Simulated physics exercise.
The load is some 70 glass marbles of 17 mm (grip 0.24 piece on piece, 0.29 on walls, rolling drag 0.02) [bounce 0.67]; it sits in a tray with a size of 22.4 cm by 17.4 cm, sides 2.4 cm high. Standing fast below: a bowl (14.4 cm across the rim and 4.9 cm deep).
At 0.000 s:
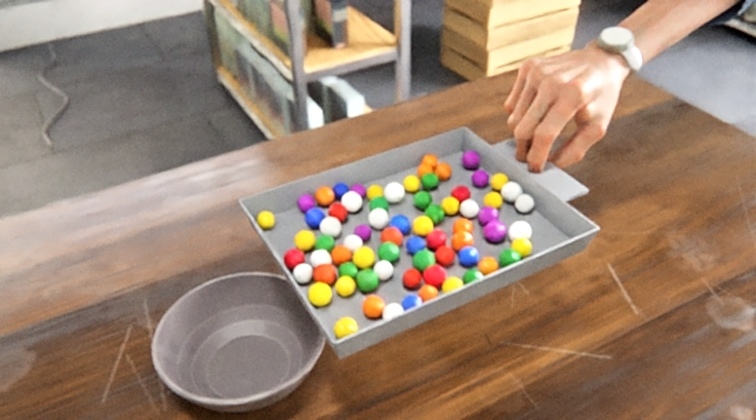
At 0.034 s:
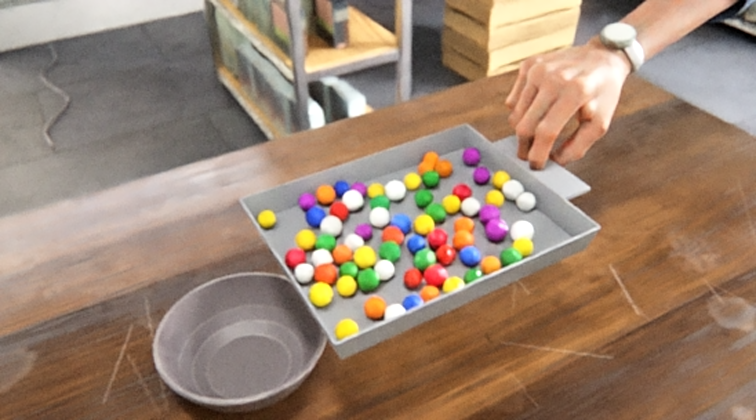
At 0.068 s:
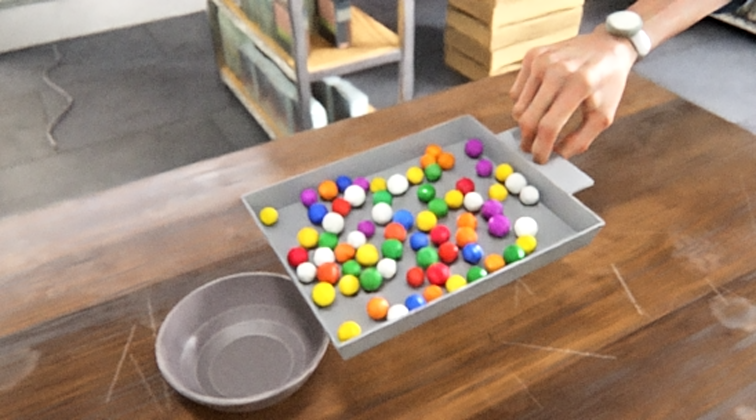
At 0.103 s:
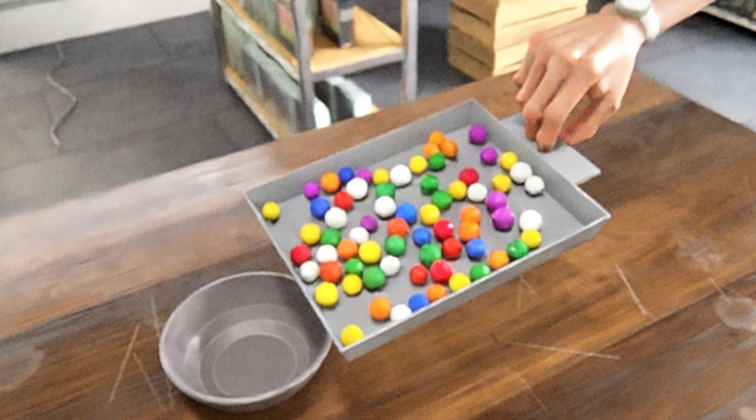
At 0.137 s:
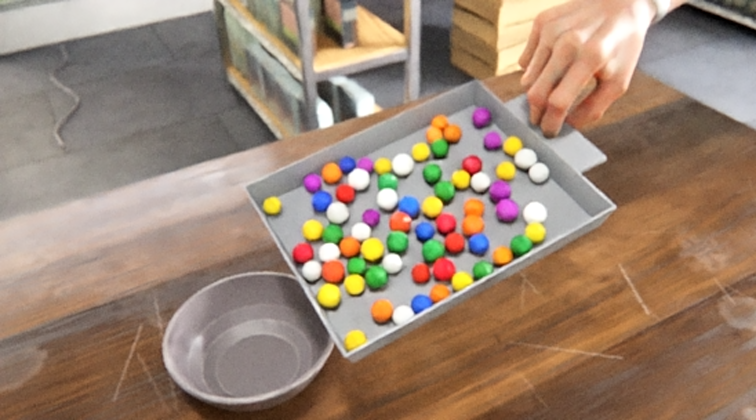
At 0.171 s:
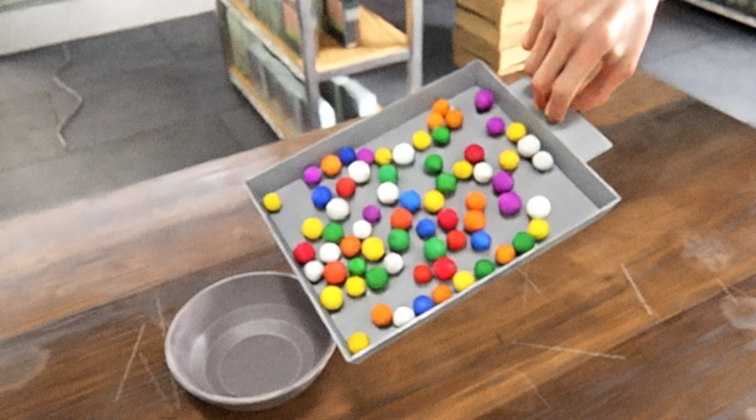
Hand tilting a gray tray of scattered colorful marbles down toward the front left, beside a round bowl on a wooden table.
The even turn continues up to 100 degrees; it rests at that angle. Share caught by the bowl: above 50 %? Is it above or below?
It comes out below.
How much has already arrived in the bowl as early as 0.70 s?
About 0 per cent by then.
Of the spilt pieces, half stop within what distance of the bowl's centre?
I'd say close to 44 cm.
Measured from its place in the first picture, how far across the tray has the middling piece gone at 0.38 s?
My guess would be some 4 cm.
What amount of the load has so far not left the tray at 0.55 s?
The tray still holds around 55 per cent.
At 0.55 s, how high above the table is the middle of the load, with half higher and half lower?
Around 14 cm.
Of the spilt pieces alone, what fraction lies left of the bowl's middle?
Around 70 percent of the spill.
After 0.38 s, tilt 55 degrees; tray 100 %; middle of all pieces on or above the table near (398, 234).
After 0.55 s, tilt 84 degrees; outside 5 %, tray 55 %, in the air 40 %; middle of all pieces on or above the table near (374, 318).
After 0.70 s, tilt 100 degrees; outside 65 %, tray 5 %, in the air 30 %.
After 0.85 s, tilt 100 degrees; outside 95 %, in the air 5 %.
In the end, at 2.7 s, outside 100 %.
